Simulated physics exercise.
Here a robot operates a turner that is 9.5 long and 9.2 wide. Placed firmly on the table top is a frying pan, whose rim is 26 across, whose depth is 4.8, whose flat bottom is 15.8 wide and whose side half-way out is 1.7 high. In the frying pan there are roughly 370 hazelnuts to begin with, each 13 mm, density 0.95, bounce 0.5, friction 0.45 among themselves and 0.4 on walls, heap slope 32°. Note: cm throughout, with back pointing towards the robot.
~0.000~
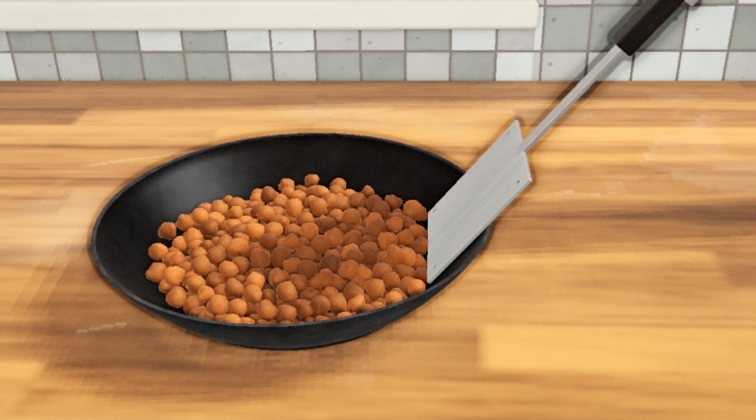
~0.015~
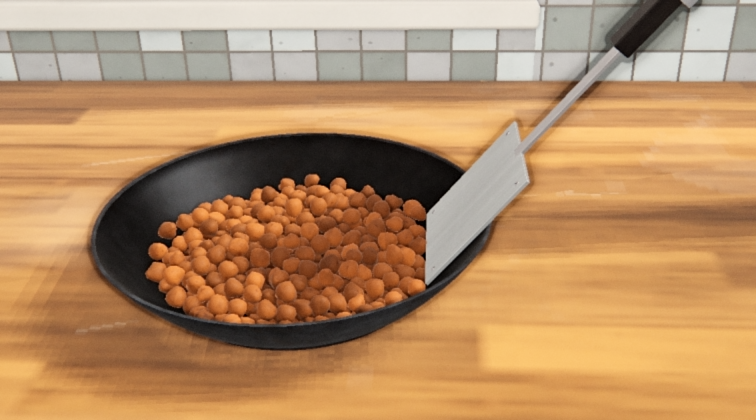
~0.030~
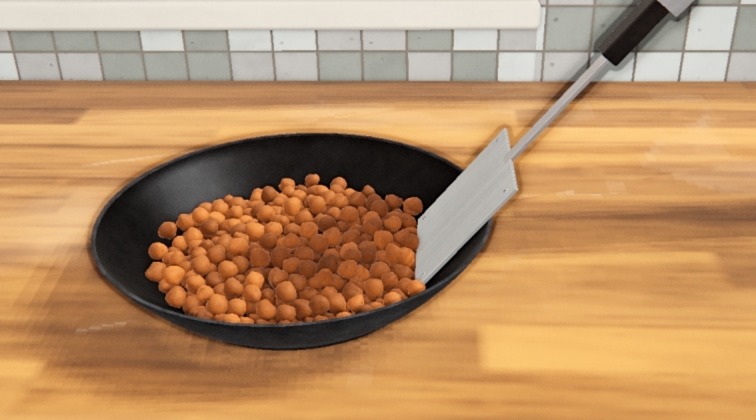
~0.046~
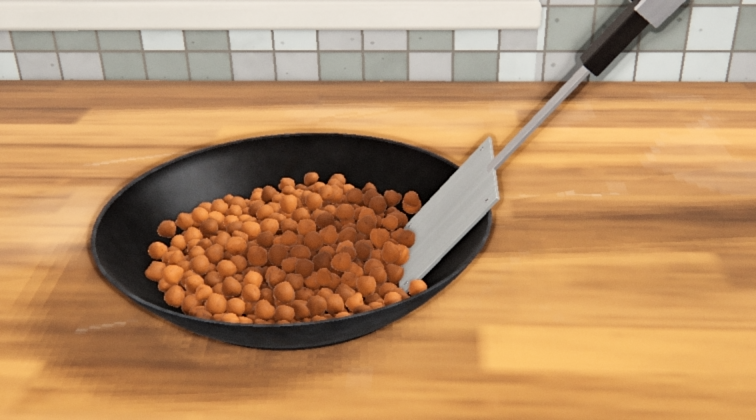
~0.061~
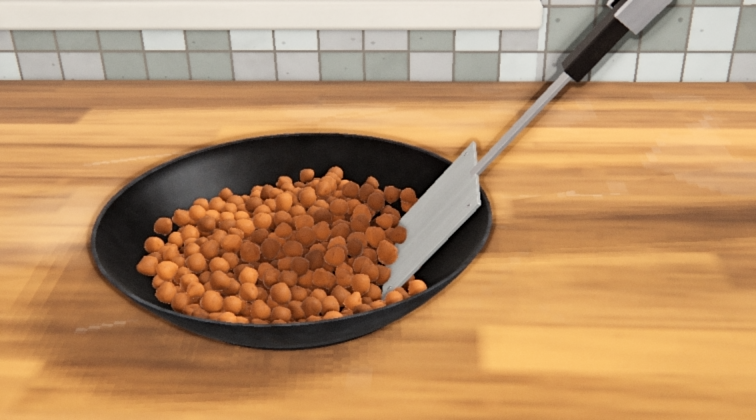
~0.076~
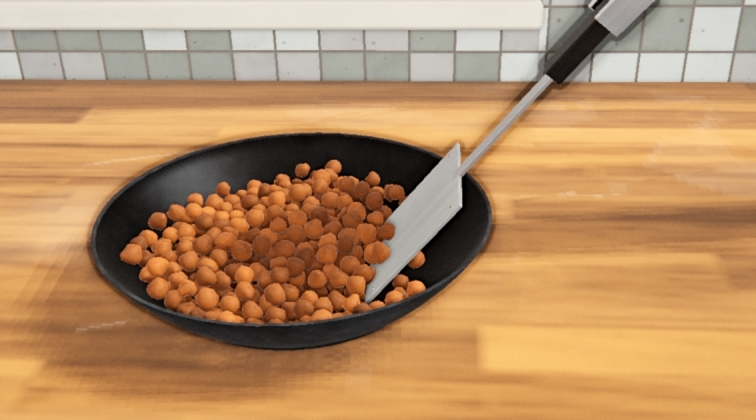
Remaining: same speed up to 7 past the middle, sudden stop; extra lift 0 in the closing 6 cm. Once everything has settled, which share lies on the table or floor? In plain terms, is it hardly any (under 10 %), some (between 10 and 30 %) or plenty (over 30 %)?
Hardly any - under 10 %.
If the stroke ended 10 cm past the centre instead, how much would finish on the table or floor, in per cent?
45 %, roughly.
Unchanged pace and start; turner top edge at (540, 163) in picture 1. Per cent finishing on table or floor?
Some 5 per cent.
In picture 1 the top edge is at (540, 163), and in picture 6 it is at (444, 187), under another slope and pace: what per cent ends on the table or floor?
My guess would be close to 10 per cent.
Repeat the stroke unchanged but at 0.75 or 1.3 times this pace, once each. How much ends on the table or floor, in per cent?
Some 5 and 15 per cent.
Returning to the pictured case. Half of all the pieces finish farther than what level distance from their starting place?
The answer is about 5 cm.
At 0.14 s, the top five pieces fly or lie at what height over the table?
Some 5 cm.
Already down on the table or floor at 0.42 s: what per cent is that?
Around 5 percent.
After 0.14 s, sloping 51°, highest piece 6 above the table; 372 in the frying pan.
After 0.19 s, sloping 51°, highest piece 6 above the table; 370 in the frying pan, 2 on the blade or in flight.
After 0.42 s, sloping 51°, highest piece 7 above the table; 352 in the frying pan, 19 on the table or floor, 1 on the blade or in flight.
After 1.47 s, sloping 51°, highest piece 7 above the table; 349 in the frying pan, 23 on the table or floor.
In the end, 349 in the frying pan, 23 on the table or floor. That is 6 % on the table or floor.
